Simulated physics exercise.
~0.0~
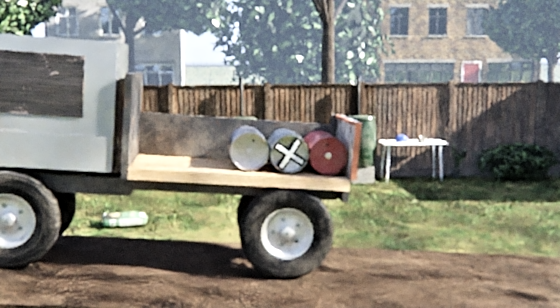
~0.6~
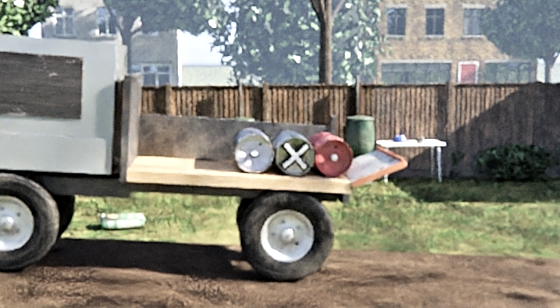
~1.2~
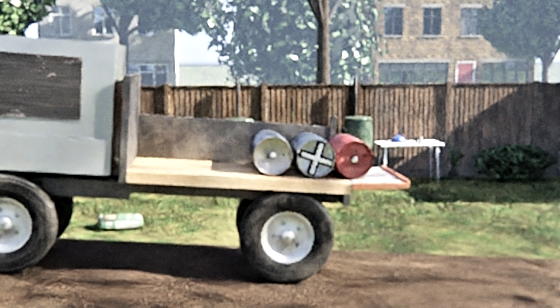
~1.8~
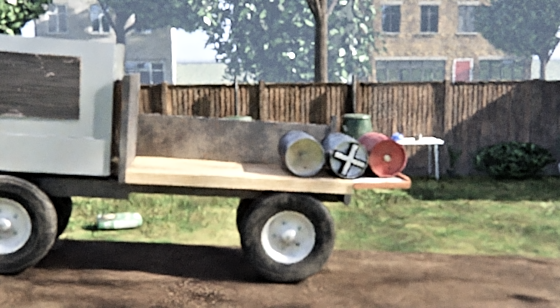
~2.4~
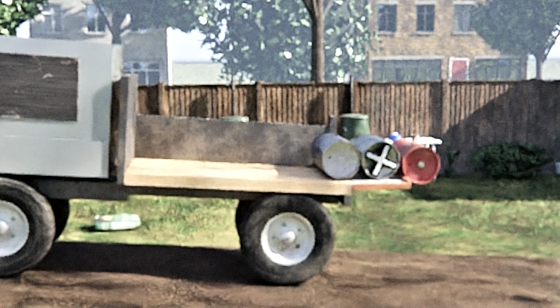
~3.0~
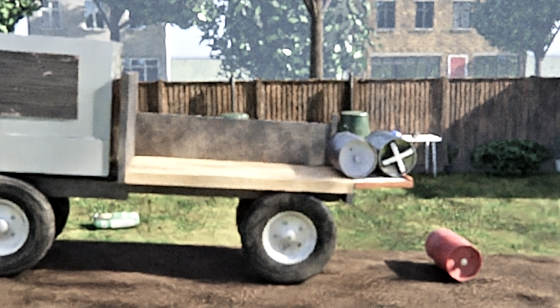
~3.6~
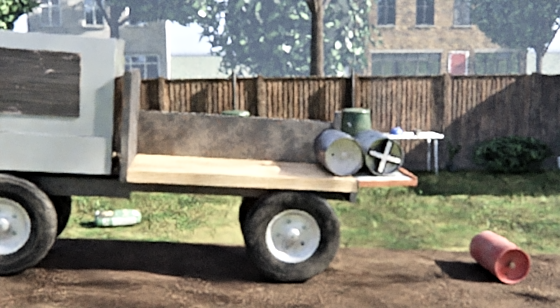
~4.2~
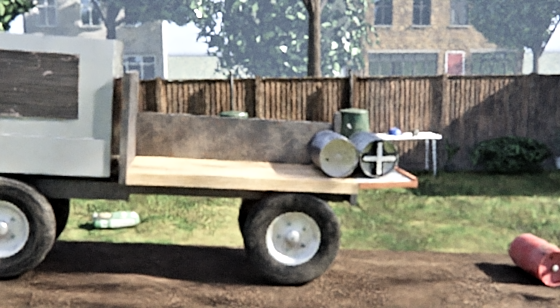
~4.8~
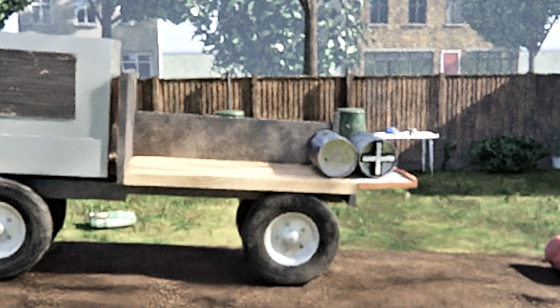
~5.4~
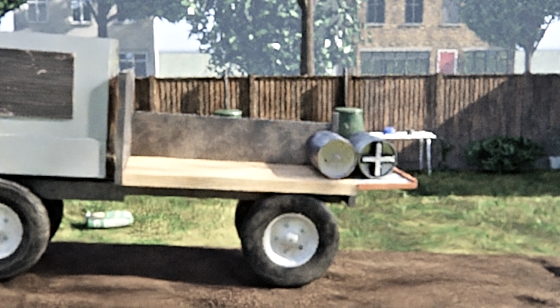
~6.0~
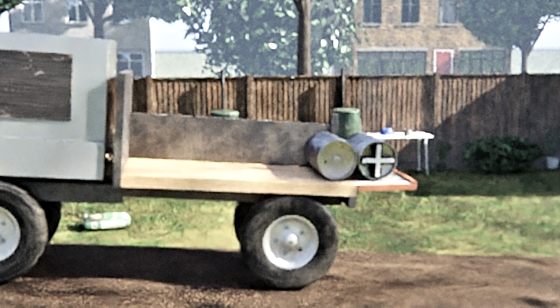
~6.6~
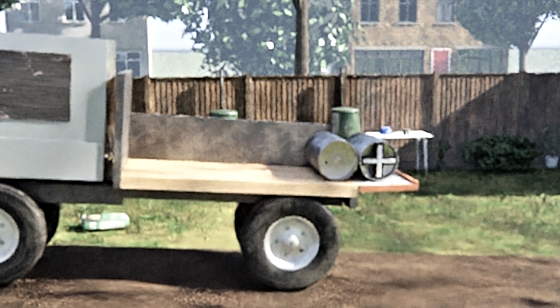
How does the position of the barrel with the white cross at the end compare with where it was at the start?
At the start it lies between the other two barrels on the bed, above the rear wheel. By the end it is farther right, resting on the lowered tailgate with the grey barrel beside it on the left.
